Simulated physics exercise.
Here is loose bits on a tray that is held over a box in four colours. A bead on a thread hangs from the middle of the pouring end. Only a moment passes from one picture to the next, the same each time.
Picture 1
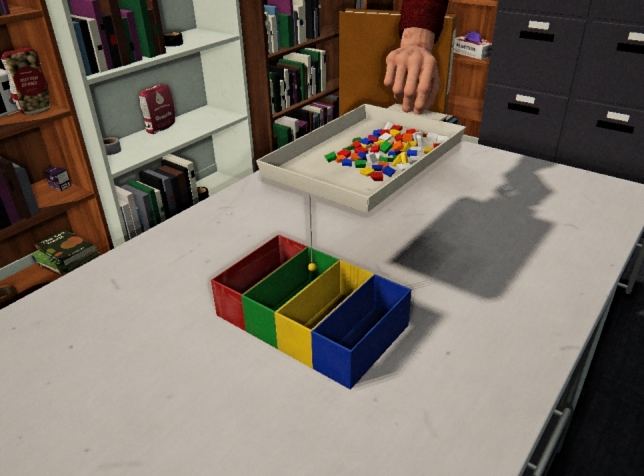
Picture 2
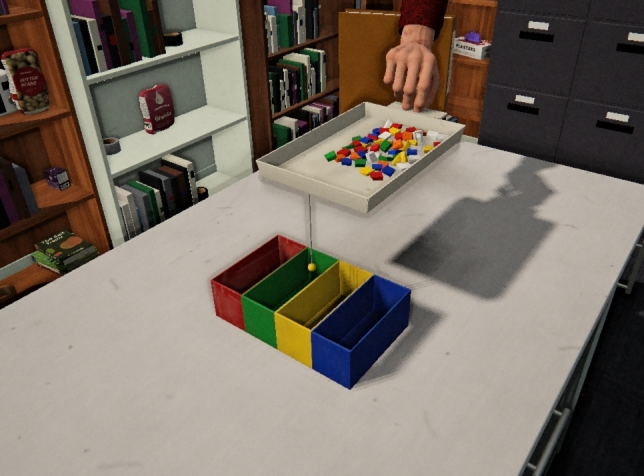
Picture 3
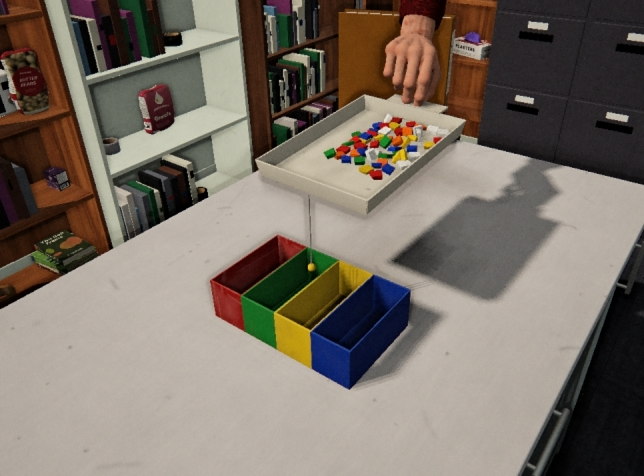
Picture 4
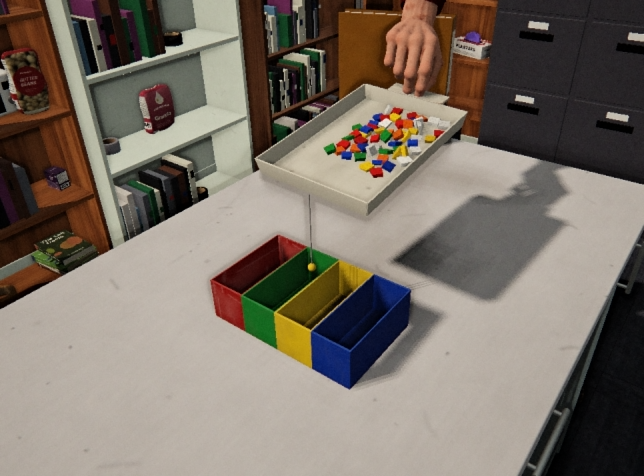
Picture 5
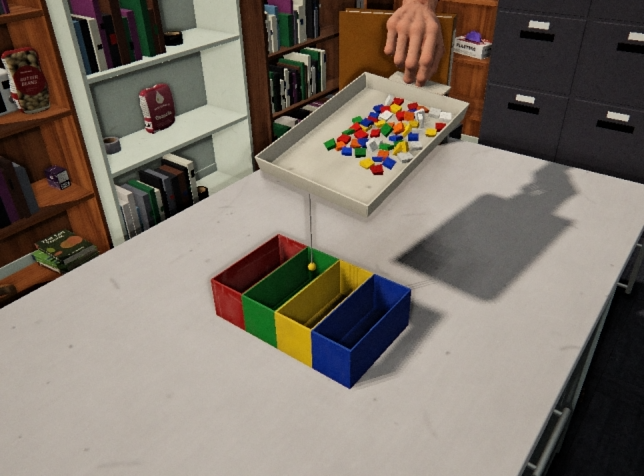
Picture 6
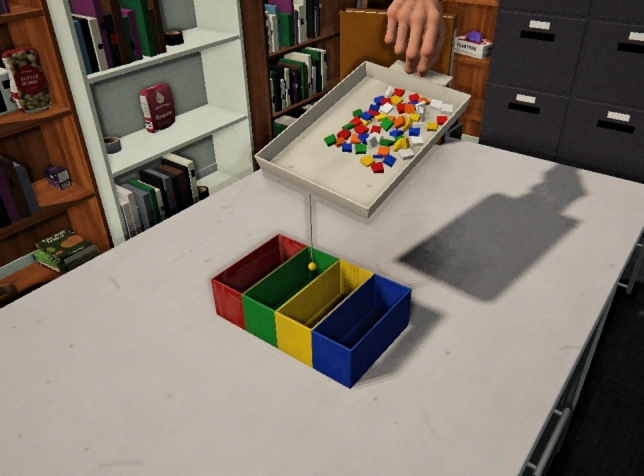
On a white table in a book-lined room, a hand gradually tilting a tray of colourful bits above a four-coloured box.
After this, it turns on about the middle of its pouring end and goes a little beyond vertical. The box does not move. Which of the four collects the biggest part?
The blue cell gets the most.
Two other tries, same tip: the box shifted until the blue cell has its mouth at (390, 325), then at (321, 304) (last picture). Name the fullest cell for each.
One: The yellow one. Two: The blue one.
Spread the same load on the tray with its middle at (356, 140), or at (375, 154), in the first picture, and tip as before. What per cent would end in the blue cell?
The first gives 70 %, the second 70 %.
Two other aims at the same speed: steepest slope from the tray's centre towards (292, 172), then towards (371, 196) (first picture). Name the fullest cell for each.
At the first place red, at the second the blue cell.
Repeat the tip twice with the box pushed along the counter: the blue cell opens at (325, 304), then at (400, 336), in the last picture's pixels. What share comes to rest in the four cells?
About 50 and 100 per cent.
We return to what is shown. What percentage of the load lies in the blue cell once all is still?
About 60 per cent.
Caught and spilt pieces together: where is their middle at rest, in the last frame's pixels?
Roughly at (354, 340).
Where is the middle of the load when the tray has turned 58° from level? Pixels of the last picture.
Roughly at (359, 178).
Soon, tray tipped steeply; all on the tray.
A while on, tray tipped right over; nearly all on the tray; a stray few in the yellow cell; a small part falling or outside the box.
Towards the end, tray tipped past a quarter turn; about two thirds in the blue cell; about a third in the yellow cell; a small part falling or outside the box.
Finally, tray tipped past a quarter turn; about two thirds in the blue cell; about a third in the yellow cell; none in the green cell; none in the red cell; a small part outside the box.
